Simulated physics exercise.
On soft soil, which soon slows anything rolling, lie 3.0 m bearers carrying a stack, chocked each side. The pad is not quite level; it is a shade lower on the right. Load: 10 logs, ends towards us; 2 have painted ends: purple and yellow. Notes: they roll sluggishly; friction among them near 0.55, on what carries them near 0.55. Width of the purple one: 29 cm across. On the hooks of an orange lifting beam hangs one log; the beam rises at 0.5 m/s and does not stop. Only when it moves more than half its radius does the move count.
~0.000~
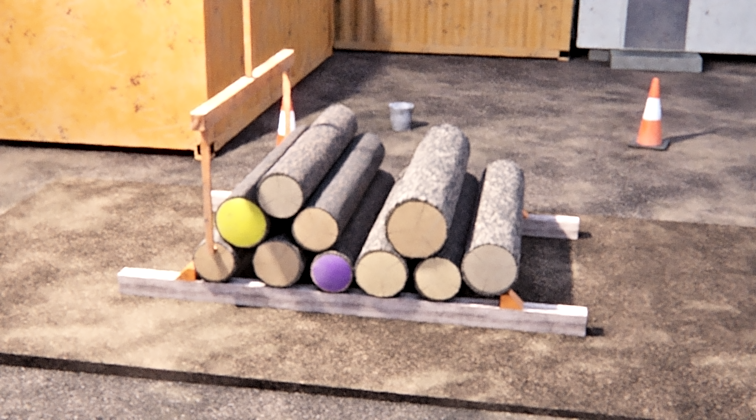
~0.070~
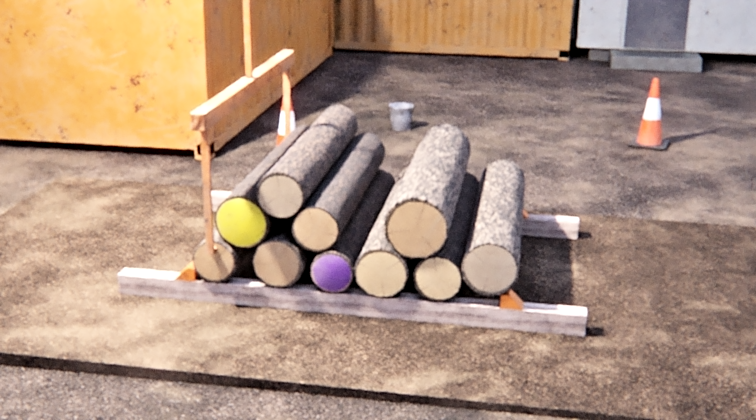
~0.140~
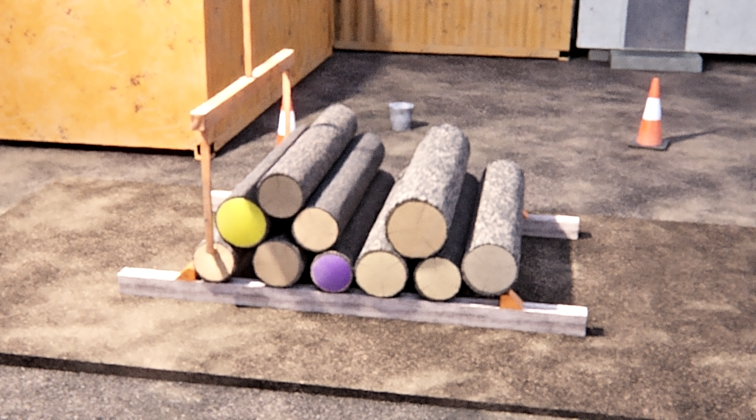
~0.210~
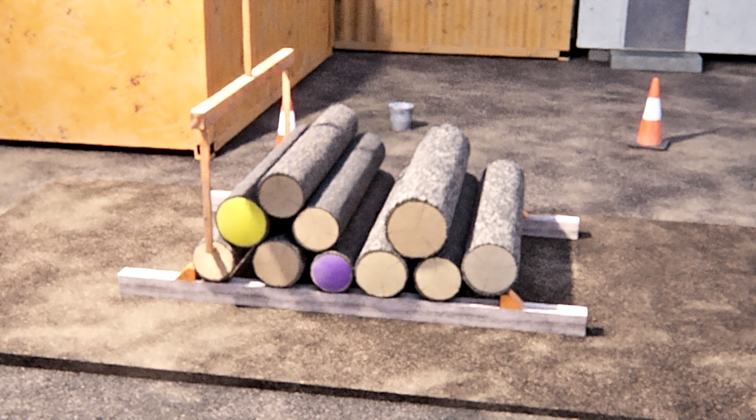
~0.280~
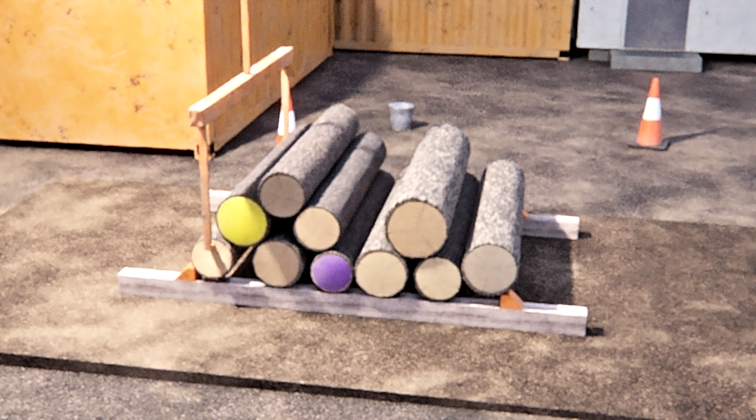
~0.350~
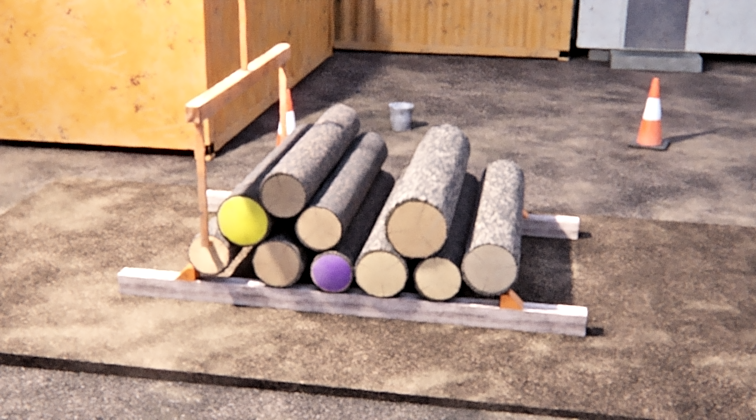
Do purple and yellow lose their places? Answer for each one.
The purple does not, the yellow does.
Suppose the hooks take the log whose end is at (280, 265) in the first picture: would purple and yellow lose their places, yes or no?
Purple: Negative; yellow: Affirmative, in that case.
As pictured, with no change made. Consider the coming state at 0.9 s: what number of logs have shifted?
The count by then is 2.
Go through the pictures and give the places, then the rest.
The first picture shows purple (332, 272), yellow (240, 224); hooked one at (214, 262); the pad is a shade lower on the right; 6 of the 10 form the bottom row.
The second picture shows purple (332, 272), yellow (240, 224); hooked one at (214, 262).
The third picture shows purple (332, 272), yellow (240, 224); hooked one at (214, 262).
The fourth picture shows purple (332, 272), yellow (241, 223); hooked one at (214, 261), up 1 cm.
The fifth picture shows purple (332, 272), yellow (241, 223); hooked one at (212, 258), up 2 cm.
The sixth picture shows purple (332, 272), yellow (242, 222); hooked one at (209, 255), up 5 cm.
By 0.6 s, purple is unmoved; yellow is unmoved; 0 out of place.
By 0.7 s, yellow is 4 cm further left; as before, purple; 0 out of place.
By 0.9 s, yellow is 15 cm further left and 14 cm lower; as before, purple; 2 out of place.
Finally (1.7 s), purple is unmoved; yellow is 17 cm further left and 22 cm lower; 2 out of place.
